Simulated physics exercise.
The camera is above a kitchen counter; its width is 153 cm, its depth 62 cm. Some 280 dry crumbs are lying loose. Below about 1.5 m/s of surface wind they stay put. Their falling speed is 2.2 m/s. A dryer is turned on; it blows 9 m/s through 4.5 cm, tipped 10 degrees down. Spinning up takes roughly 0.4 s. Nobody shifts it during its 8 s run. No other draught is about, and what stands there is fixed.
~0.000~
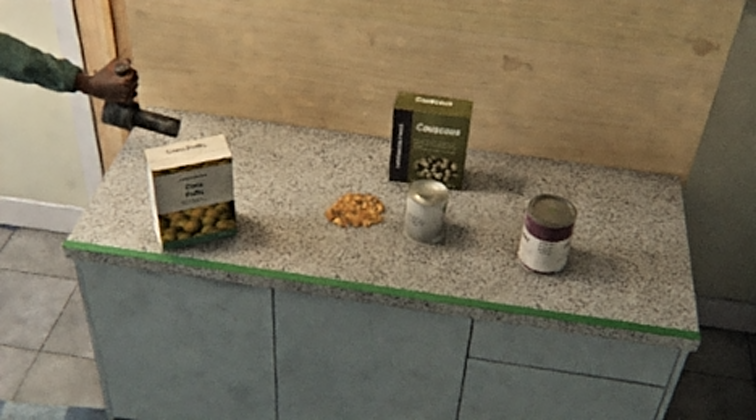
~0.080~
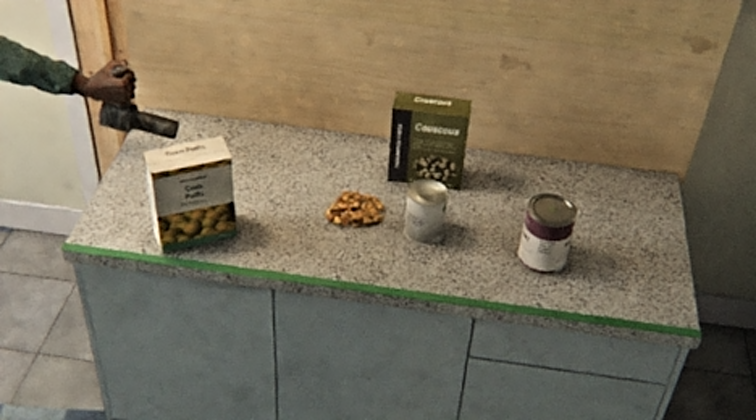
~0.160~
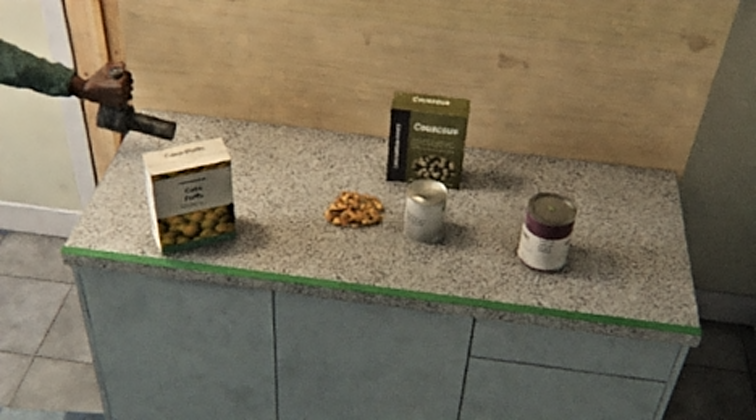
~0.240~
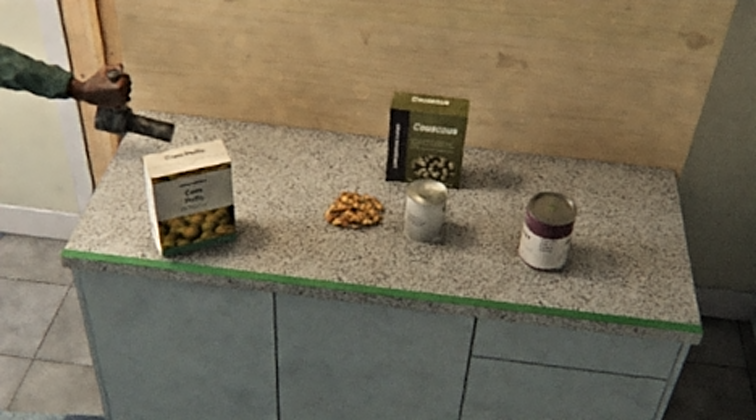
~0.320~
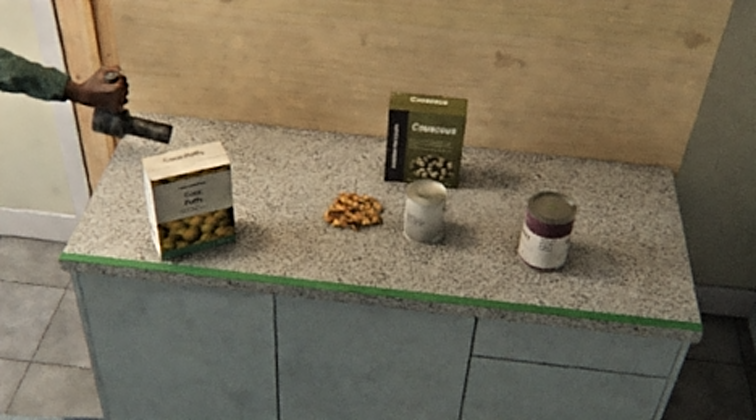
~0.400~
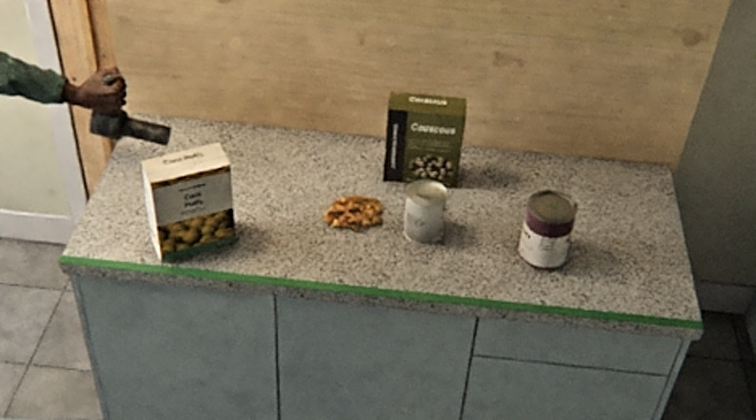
A hand holding a dark dryer over a speckled kitchen counter with cartons, tins and a barely changing pile of brown crumbs.
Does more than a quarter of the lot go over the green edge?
More than a quarter over the green edge: No.
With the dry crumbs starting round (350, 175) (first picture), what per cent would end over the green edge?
It would be near 0 %.
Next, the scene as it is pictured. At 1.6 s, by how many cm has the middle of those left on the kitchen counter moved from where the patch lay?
Roughly 15 cm.
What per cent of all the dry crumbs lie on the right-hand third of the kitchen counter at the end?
About 2 %.
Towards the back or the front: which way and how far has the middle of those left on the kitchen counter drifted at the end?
To the front, by about 10 cm.
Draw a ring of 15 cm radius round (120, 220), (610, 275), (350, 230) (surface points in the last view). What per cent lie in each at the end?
In turn about 0 %, 1 %, 30 %.
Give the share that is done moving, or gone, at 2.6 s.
Near 40 %.
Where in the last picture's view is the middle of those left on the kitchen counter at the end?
Around (412, 247).
After 1.6 s, 0 % are over the green edge; the middle of those still in play is near (407, 241); 32 % have settled or left.
After 2.6 s, 0 % are over the green edge; the middle of those still in play is near (410, 242); 42 % have settled or left.
After 4.4 s, 0 % are over the green edge; the middle of those still in play is near (412, 245); 49 % have settled or left.
After 8.0 s, at the end, 0 % are over the green edge; the middle of those still in play is near (412, 247).
